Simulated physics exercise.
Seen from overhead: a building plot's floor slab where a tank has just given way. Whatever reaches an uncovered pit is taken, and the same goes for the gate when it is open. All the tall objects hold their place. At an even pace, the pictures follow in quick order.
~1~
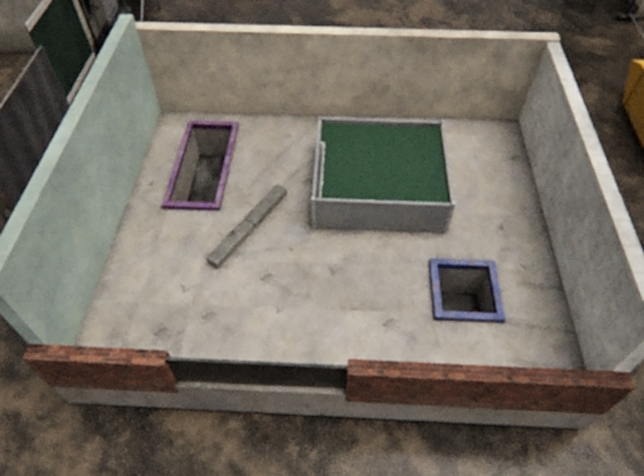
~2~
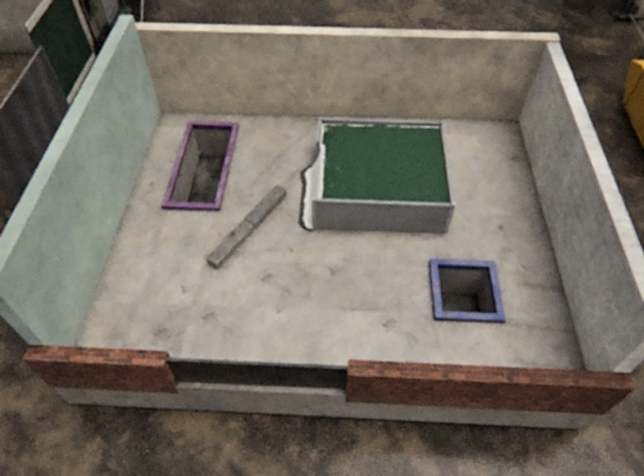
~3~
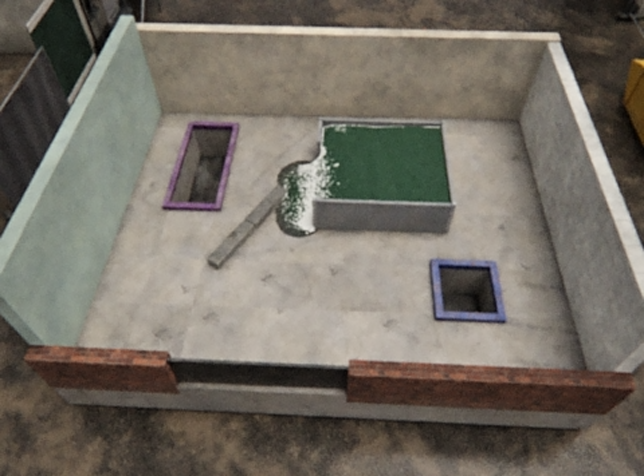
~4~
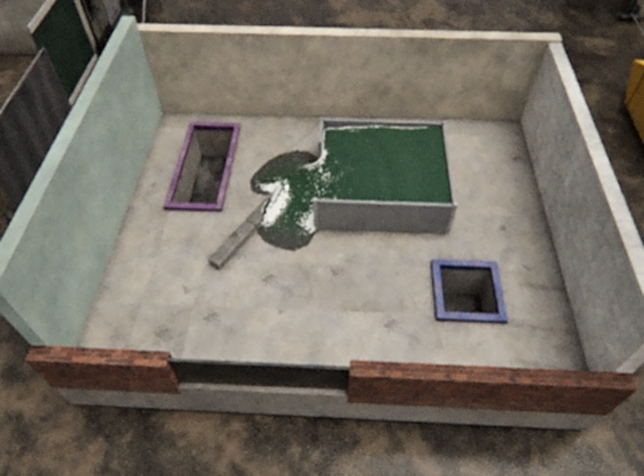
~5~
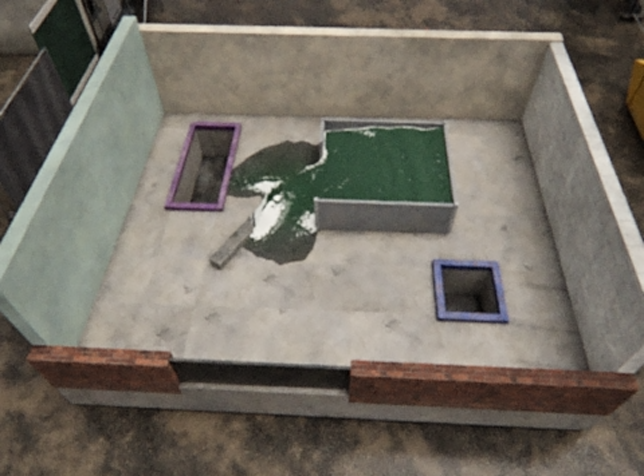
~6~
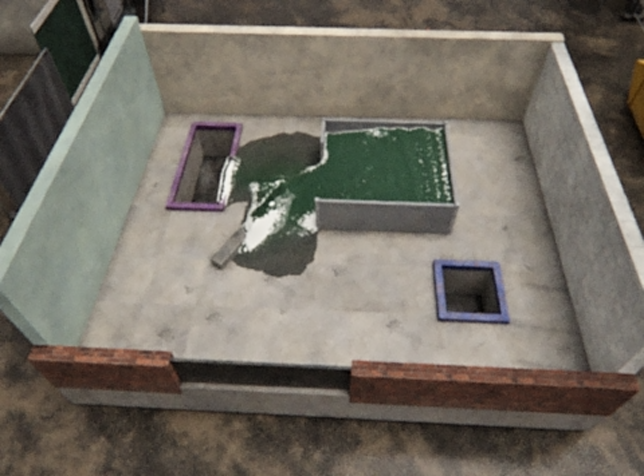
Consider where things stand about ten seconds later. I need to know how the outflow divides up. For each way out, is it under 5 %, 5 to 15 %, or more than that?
The gate will capture a light share below five per cent; the purple pit will capture a heavy share beyond fifteen per cent; the blue pit will capture a light share below five per cent.
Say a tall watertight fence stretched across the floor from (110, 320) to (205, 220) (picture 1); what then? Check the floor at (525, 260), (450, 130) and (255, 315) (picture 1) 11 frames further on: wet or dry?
Point by point: First spared, next spared, last swamped.
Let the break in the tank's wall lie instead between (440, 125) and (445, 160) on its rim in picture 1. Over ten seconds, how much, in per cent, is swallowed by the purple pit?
Share to the purple pit: 4 in a hundred.
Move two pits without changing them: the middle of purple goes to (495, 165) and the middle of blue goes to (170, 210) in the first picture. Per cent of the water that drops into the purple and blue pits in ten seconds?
The purple pit receives 0 per cent and the blue pit 10 per cent.
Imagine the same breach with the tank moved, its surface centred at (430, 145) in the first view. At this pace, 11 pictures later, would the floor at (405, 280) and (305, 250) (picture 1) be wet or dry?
First spot spared, second spot submerged.
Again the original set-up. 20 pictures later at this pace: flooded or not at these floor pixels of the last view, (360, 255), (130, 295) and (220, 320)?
In turn, the three spots are high and dry, soaked and soaked.
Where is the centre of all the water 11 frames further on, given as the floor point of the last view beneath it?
Near (325, 209).
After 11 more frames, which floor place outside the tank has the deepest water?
Roughly at pixel (287, 203).
A moment on, water covers 20 % of the floor; the gate 0 %, the purple pit 5 %, the blue pit 0 %.
Next, water covers 40 % of the floor; the gate 0 %, the purple pit 13 %, the blue pit 0 %.
Then, water covers 50 % of the floor; the gate 0 %, the purple pit 20 %, the blue pit 0 %.
Later, water covers 70 % of the floor; the gate 0 %, the purple pit 23 %, the blue pit 0 %.
In the end, water covers 90 % of the floor; the gate 0 %, the purple pit 26 %, the blue pit 0 %.
